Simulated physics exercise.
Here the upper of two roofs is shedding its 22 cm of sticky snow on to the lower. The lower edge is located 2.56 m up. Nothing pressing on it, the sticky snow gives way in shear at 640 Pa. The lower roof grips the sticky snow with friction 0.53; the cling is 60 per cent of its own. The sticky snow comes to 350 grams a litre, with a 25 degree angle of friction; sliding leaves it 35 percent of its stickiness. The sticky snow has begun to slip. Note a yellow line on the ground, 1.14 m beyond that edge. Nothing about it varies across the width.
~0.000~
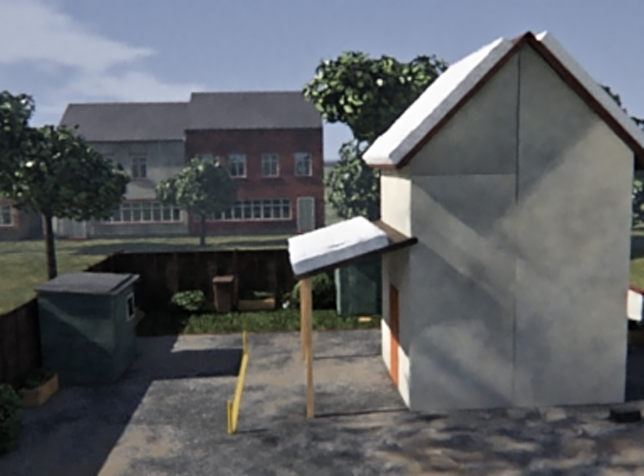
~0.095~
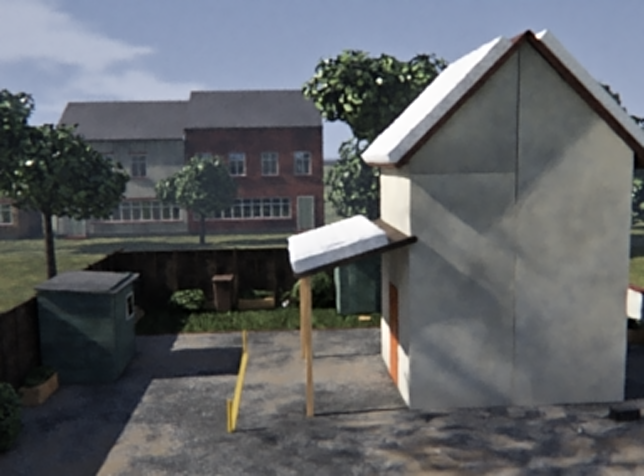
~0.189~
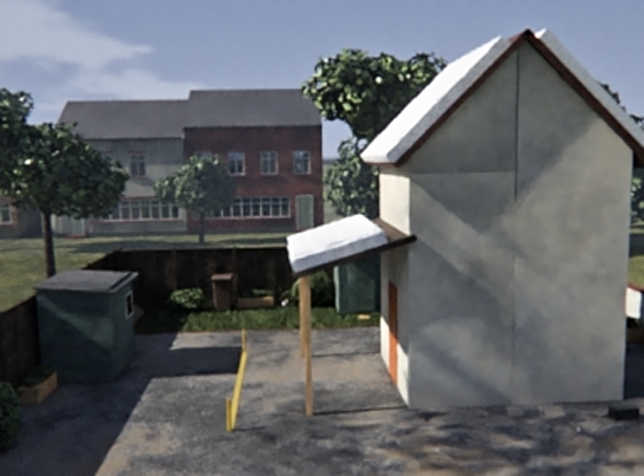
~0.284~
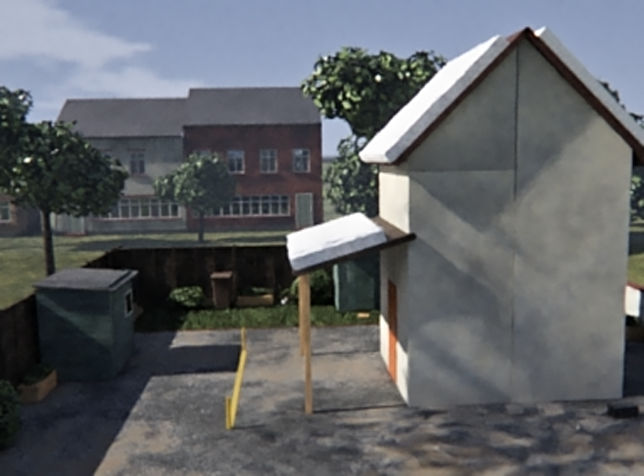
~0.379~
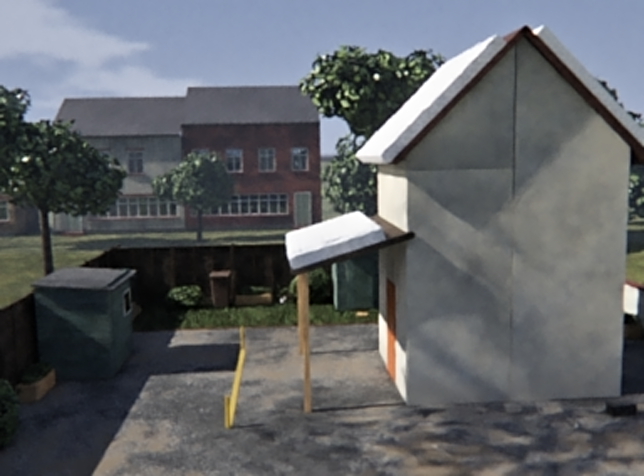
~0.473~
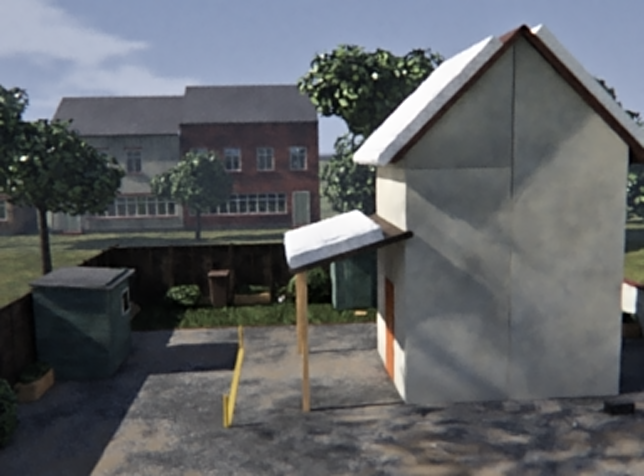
In a paved yard with a green shed, a yellow line on the ground and brick houses beyond, white snow covers the steep roof of a pale building and the small lean-to roof below. The upper layer barely moves at first, then creeps slightly down the left slope, its lower edge edging outward.
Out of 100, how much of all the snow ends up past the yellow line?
About 13 %.
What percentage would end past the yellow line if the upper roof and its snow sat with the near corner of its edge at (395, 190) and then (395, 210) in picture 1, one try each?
In that order: 1 %, 0 %.
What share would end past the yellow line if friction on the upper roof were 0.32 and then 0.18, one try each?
Respectively near 45 % and near 50 %.
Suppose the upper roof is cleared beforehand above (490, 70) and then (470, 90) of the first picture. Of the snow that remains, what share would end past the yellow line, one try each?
5 %, then 0 %.
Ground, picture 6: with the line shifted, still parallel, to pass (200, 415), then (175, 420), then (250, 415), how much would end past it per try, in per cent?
4 %, then 2 %, then 20 %.
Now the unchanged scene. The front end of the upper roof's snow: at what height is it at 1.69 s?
Somewhere around 3.0 metres, I'd say.
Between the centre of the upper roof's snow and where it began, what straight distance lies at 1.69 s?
2.0 m.
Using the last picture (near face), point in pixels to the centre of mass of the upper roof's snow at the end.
About (284, 323).
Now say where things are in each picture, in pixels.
The first frame shows front end of the sticky snow at (394, 152).
The second frame shows front end of the sticky snow at (394, 151), its middle shifted 6 mm.
The third frame shows front end of the sticky snow at (392, 151), its middle shifted 2.2 cm.
The fourth frame shows front end of the sticky snow at (391, 152), its middle shifted 4.8 cm, 1 % of it past the upper edge, in one piece.
The fifth frame shows front end of the sticky snow at (387, 149), its middle shifted 8.9 cm, 3 % of it past the upper edge, in one piece.
The sixth frame shows front end of the sticky snow at (382, 156), its middle shifted 14 cm, 5 % of it past the upper edge, cracking.
By 1.03 s, none is below the lower edge and 0 % is past the line.
By 1.69 s, none is below the lower edge and 0 % is past the line.
By 2.34 s, none is below the lower edge and 0 % is past the line.
By 3.00 s, 32 % is below the lower edge and 6 % is past the line.
By 4.20 s, at the end, 36 % is below the lower edge and 13 % is past the line.
